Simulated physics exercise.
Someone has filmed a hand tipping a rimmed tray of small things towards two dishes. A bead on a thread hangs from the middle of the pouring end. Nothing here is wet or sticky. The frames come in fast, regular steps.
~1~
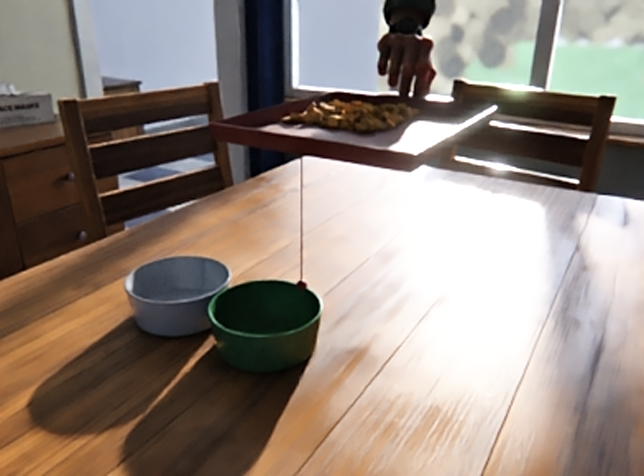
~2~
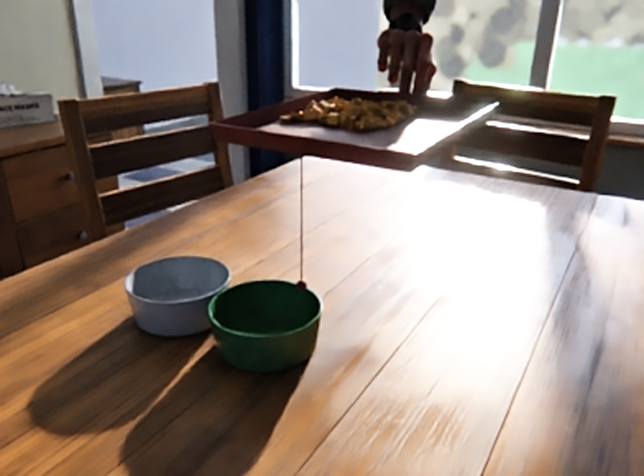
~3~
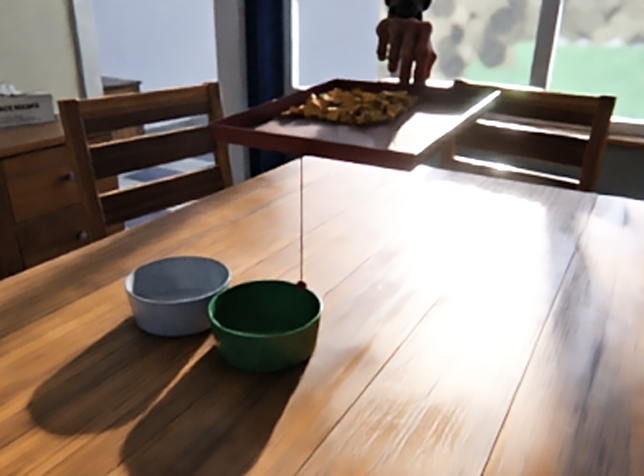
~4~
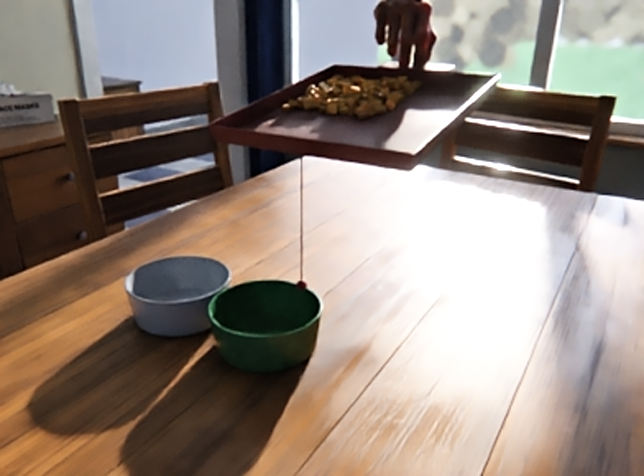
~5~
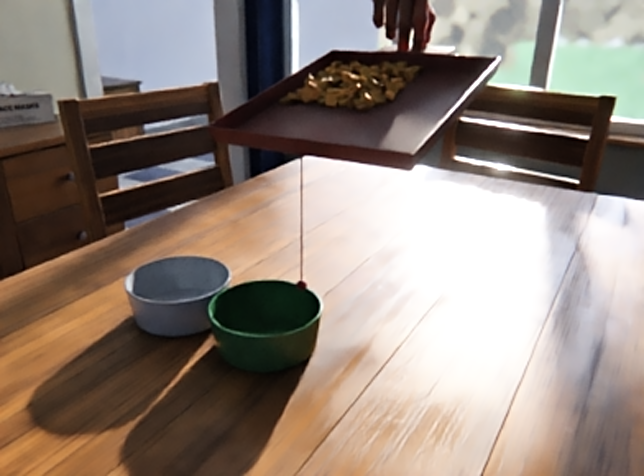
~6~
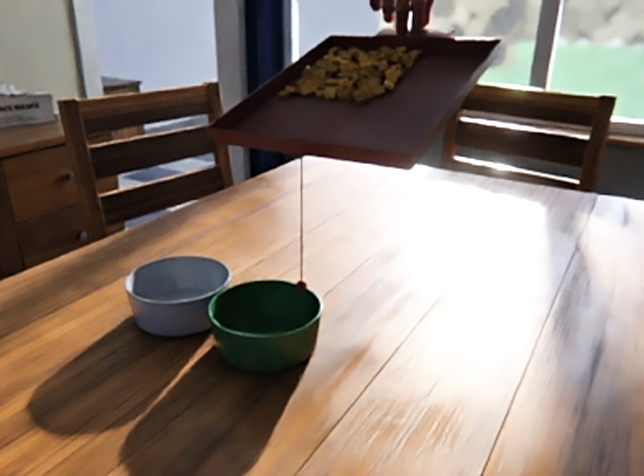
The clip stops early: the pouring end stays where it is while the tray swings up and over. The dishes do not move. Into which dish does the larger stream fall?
The right-hand one ends fuller.
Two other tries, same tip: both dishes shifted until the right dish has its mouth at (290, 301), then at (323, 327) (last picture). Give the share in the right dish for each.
Roughly 30 per cent, and 20 per cent.
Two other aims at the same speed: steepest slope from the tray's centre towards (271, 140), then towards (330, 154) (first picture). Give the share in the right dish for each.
First some 10, then 40 per cent.
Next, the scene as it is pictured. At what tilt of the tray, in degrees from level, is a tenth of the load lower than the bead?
At some 70 degrees.
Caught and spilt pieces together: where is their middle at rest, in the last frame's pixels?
Near (241, 342).
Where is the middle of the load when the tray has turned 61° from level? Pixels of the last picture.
Roughly at (257, 133).
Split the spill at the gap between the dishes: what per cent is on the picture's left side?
About 60 per cent.
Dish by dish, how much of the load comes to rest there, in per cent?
Left dish near 10 in a hundred; right dish near 60.
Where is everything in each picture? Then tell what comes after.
The first frame shows corners of the pouring end near (214, 122) and (412, 152), level; middle of the load near (356, 111), cereal squares; left dish near (142, 314); right dish near (231, 348); bead on its thread near (302, 285).
The second frame shows corners of the pouring end near (214, 123) and (412, 152), level; middle of the load near (356, 108).
The third frame shows corners of the pouring end near (213, 123) and (412, 152), tipped barely, level across its low end; middle of the load near (356, 101).
The fourth frame shows corners of the pouring end near (213, 124) and (411, 151), tipped a little, level across its low end; middle of the load near (356, 90).
The fifth frame shows corners of the pouring end near (212, 125) and (410, 151), tipped a little, level across its low end; middle of the load near (355, 79).
The sixth frame shows corners of the pouring end near (211, 126) and (409, 151), tipped clearly, level across its low end; middle of the load near (353, 68); left dish near (142, 314); right dish near (231, 348).
Shortly afterwards, tray tipped steeply; the bulk on the tray; near a quarter in the air.
Next, tray tipped right over; near two thirds on the tray; a little in the right dish; only a few in the left dish; near a quarter outside both.
Some moments later, tray tipped past a quarter turn; near half in the right dish; a little in the left dish; near a third outside both.
In the end, tray tipped past a quarter turn; near half in the right dish; a little in the left dish; near a third outside both.
